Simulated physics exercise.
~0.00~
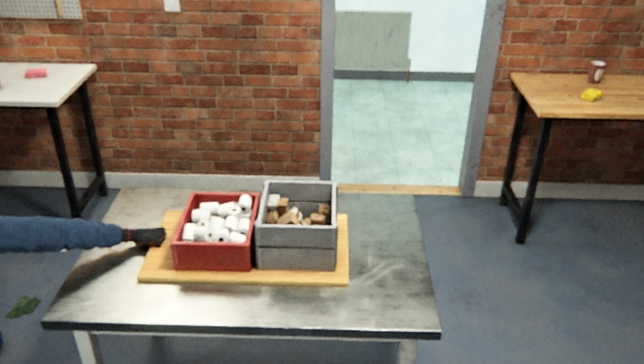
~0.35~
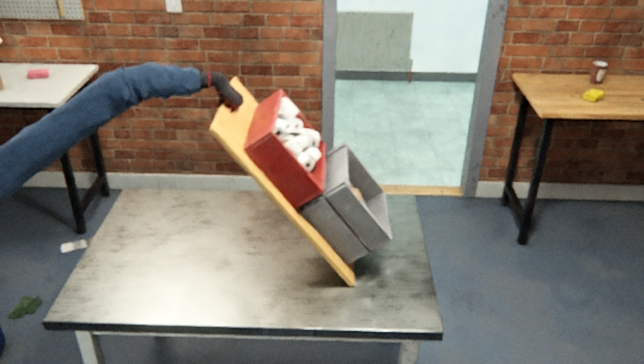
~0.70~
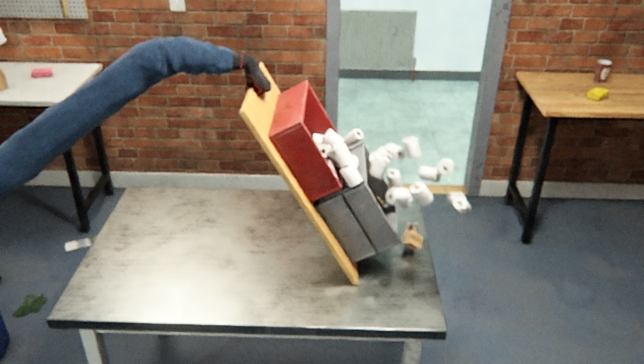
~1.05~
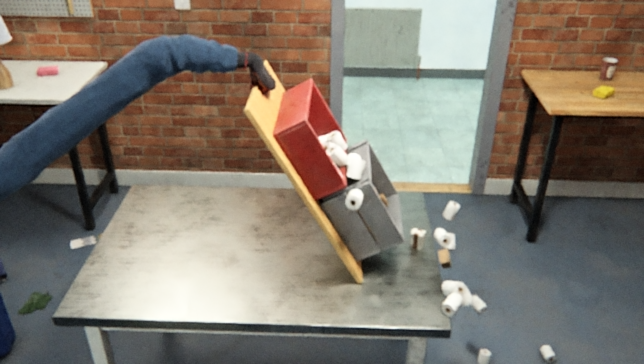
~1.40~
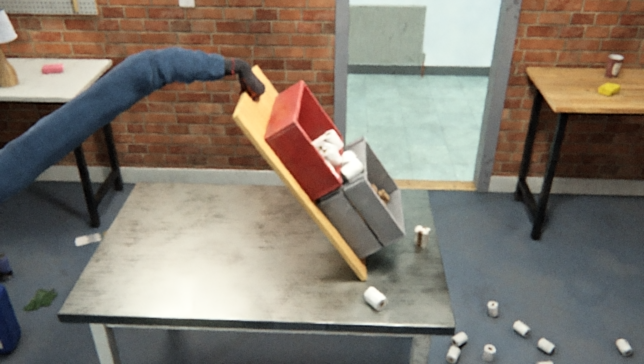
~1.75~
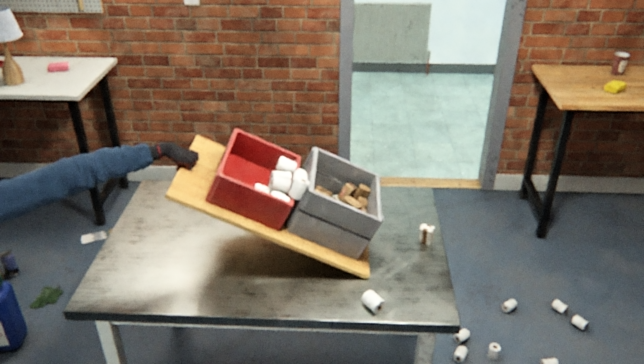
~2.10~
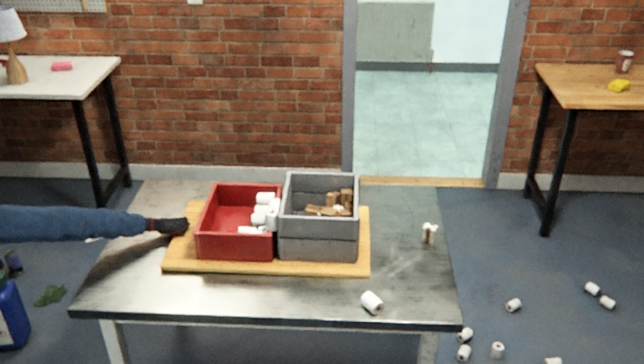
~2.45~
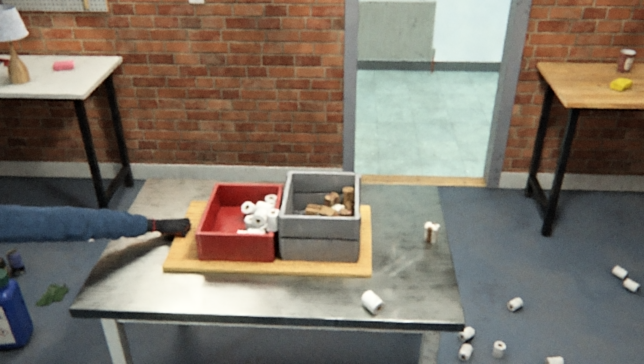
Gloved hand tilting a board with red and grey baskets, spilling many white rolls rightward onto the floor, then lowering it flat.
